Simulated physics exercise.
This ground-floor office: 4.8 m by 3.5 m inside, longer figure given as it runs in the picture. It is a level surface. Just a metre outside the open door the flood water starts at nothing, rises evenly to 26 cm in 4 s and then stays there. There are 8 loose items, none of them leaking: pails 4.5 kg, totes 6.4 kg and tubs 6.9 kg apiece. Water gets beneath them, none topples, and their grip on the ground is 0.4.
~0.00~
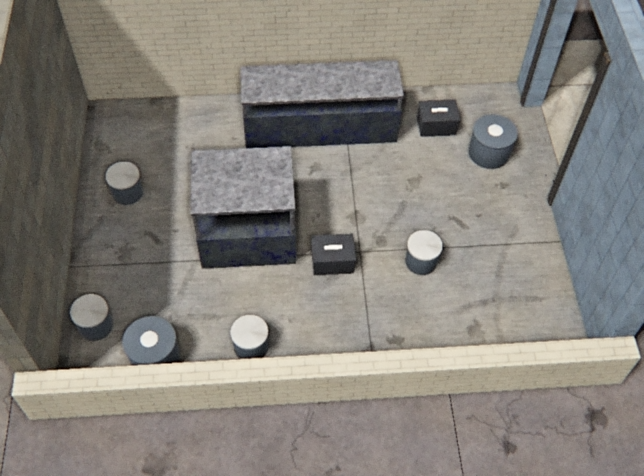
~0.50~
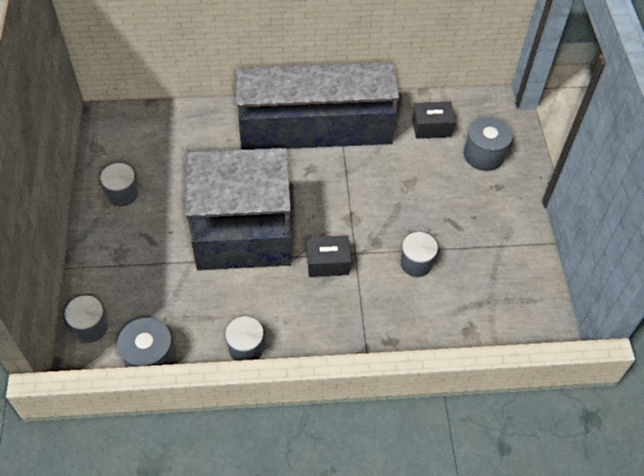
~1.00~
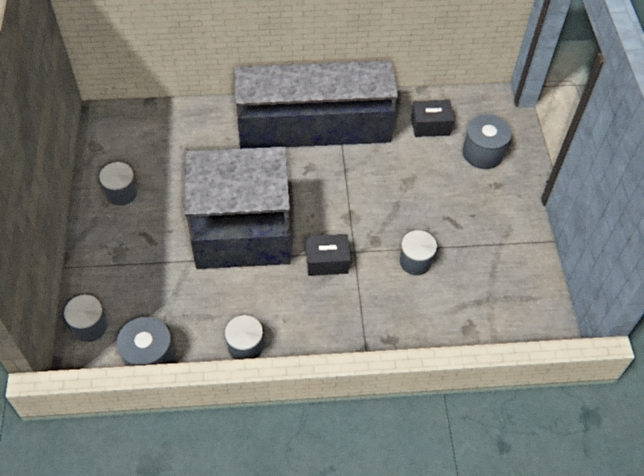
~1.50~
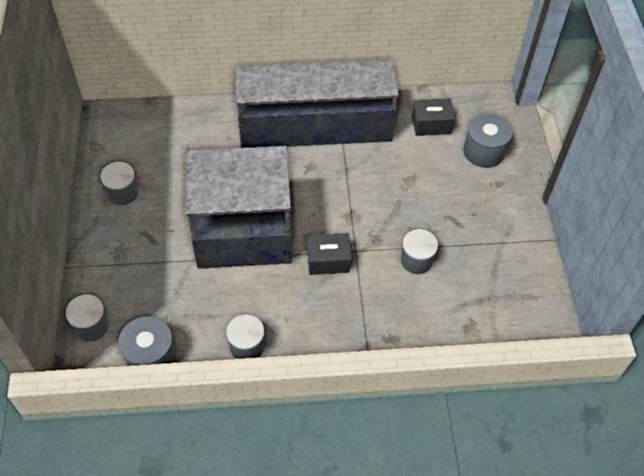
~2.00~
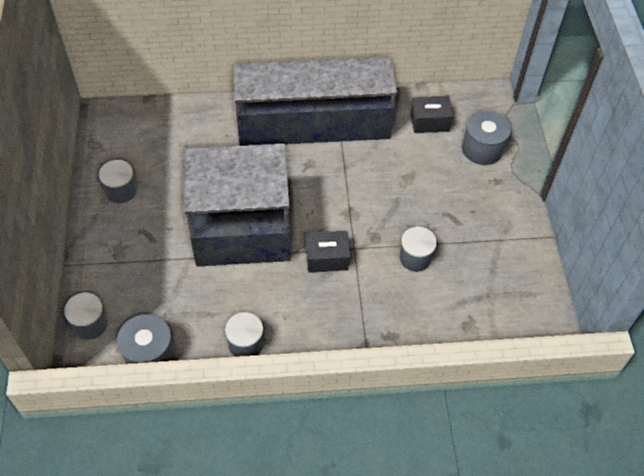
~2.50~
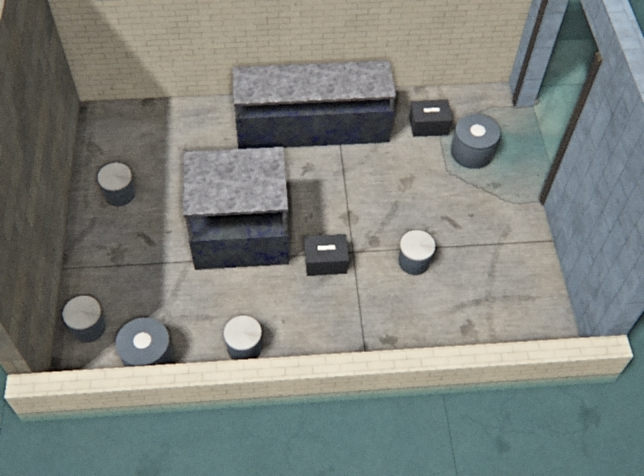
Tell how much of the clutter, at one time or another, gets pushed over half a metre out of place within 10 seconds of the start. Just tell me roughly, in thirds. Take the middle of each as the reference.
Going by this, the fraction will be in the top third.
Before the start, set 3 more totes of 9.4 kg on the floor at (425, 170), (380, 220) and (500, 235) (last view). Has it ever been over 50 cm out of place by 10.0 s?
Respectively, higher, higher and lower.
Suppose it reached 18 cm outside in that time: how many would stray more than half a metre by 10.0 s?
Count: 4.
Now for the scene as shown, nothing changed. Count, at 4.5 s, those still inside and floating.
Count at that moment: 1.
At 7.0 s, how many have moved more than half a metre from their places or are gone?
By my tally, 4.
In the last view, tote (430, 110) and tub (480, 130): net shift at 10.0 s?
They've ended up 50 cm and 400 cm away, in that order.
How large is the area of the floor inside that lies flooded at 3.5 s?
My estimate is roughly 3.0 m2.
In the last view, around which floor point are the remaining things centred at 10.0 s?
About (216, 225).
After 3.5 s 1 of 8 are over 50 cm from their spots; 0 afloat.
After 4.5 s 1 of 8 are over 50 cm from their spots; 1 afloat.
After 7.0 s 4 of 8 are over 50 cm from their spots; 6 afloat.
After 10.0 s 6 of 8 are over 50 cm from their spots, and 7 have been at some point; 8 afloat.
